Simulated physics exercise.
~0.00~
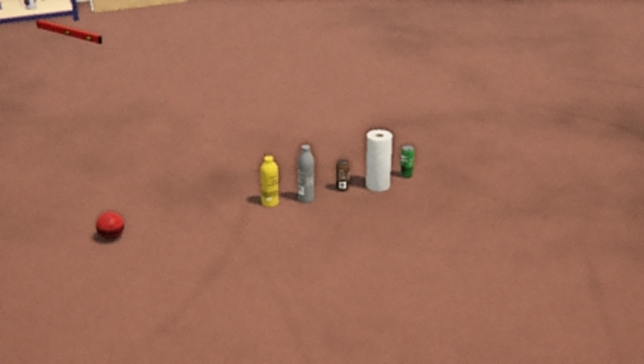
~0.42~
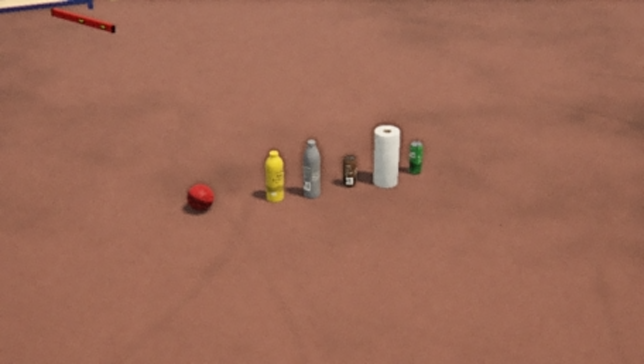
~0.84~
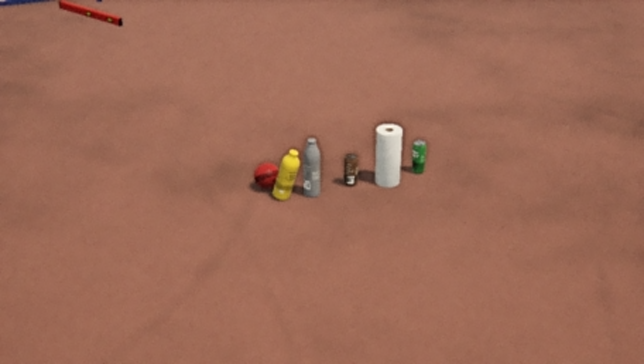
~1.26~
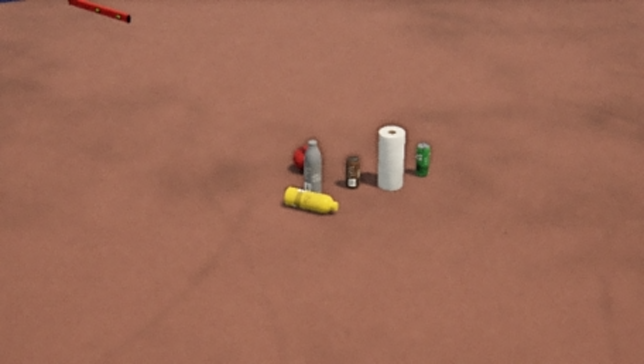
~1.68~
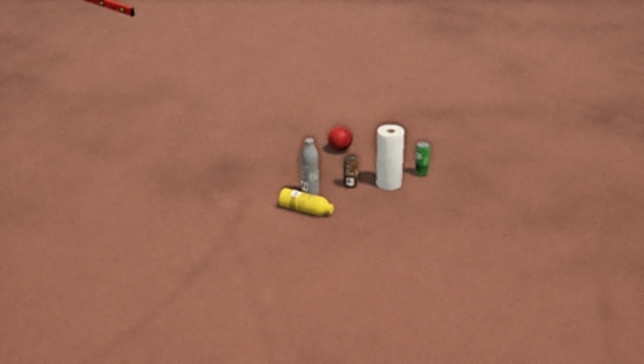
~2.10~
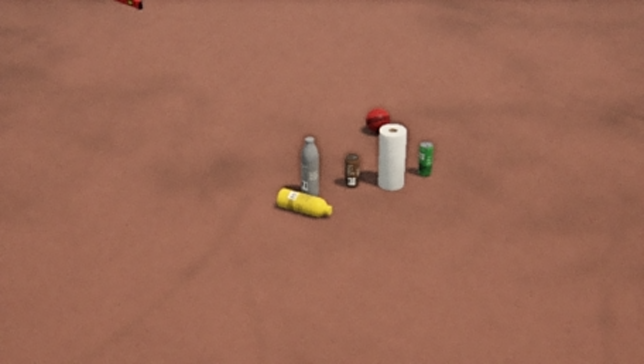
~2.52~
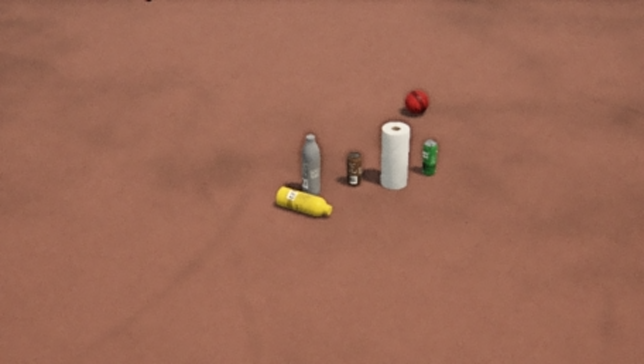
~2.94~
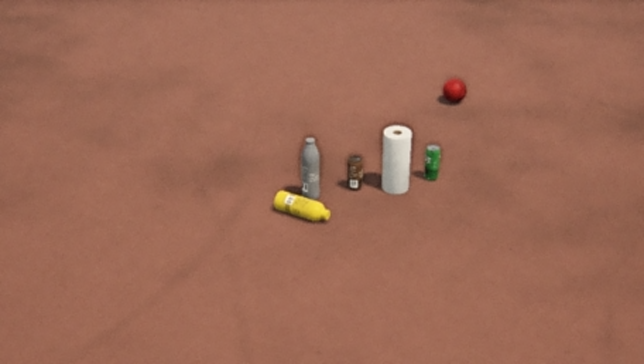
A red ball rolls right, knocks over the yellow bottle, and passes behind the standing items.
